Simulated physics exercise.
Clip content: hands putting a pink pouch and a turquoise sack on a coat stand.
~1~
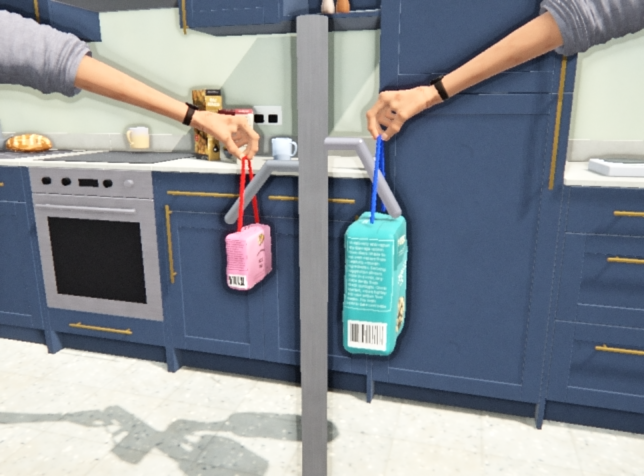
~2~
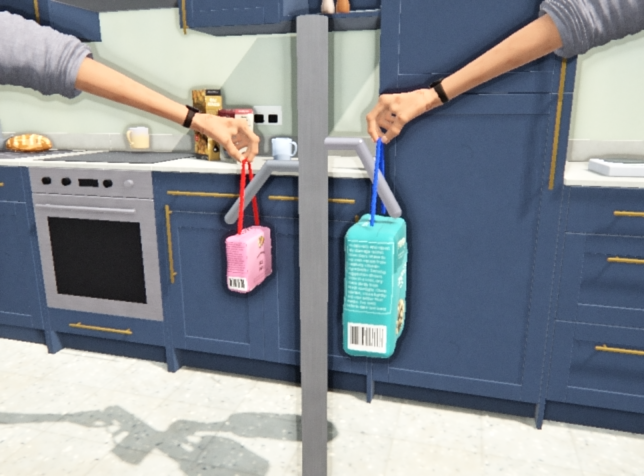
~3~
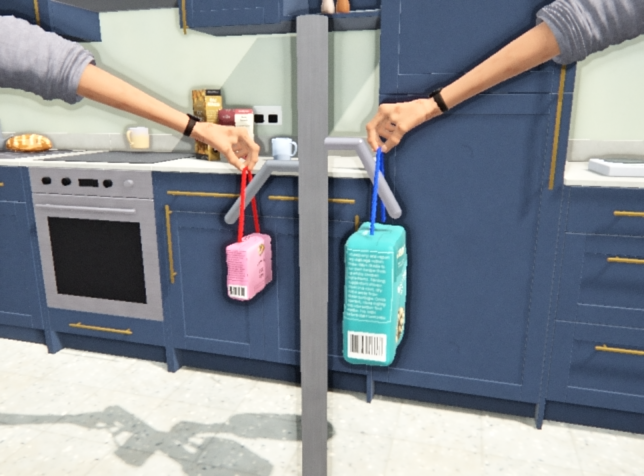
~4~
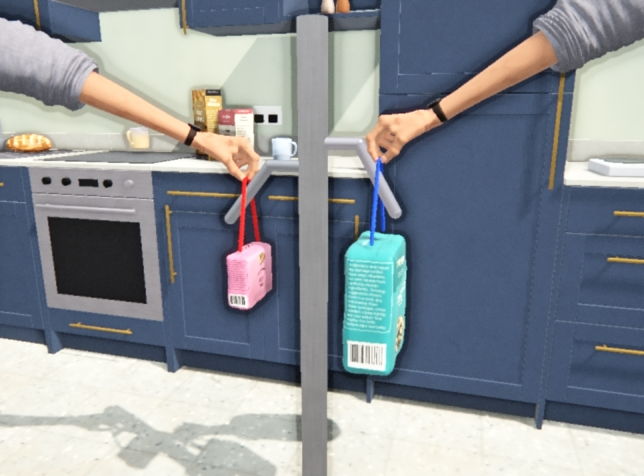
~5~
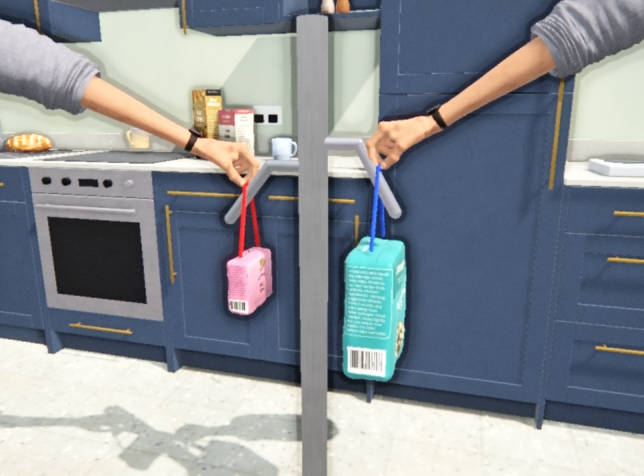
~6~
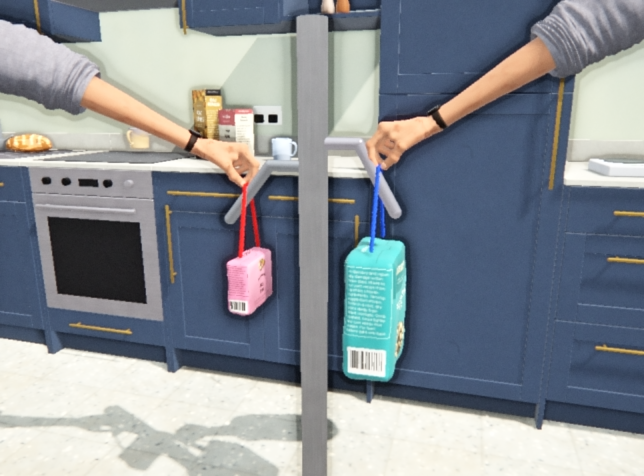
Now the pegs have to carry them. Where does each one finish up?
The pink pouch finishes off its peg, the turquoise sack finishes off its peg.
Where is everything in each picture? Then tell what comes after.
The first frame shows pink pouch (250, 255); turquoise sack (376, 281); left peg tip (230, 219); right peg tip (395, 213).
The second frame shows pink pouch (250, 258); turquoise sack (376, 284).
The third frame shows pink pouch (250, 266); turquoise sack (376, 292).
The fourth frame shows pink pouch (251, 274); turquoise sack (376, 301).
The fifth frame shows pink pouch (251, 280); turquoise sack (376, 306).
The sixth frame shows pink pouch (251, 280); turquoise sack (376, 307); left peg tip (230, 219), sloping steeply down; right peg tip (395, 213), sloping steeply down.
Then, 0.34 s past the final frame, pink pouch falling near (255, 420); turquoise sack falling near (372, 456).
Then, 0.60 s past the final frame, pink pouch on the floor; turquoise sack on the floor.
When it is over, pink pouch on the floor; turquoise sack on the floor. The pink pouch slips off its peg and the turquoise sack drops to the floor.
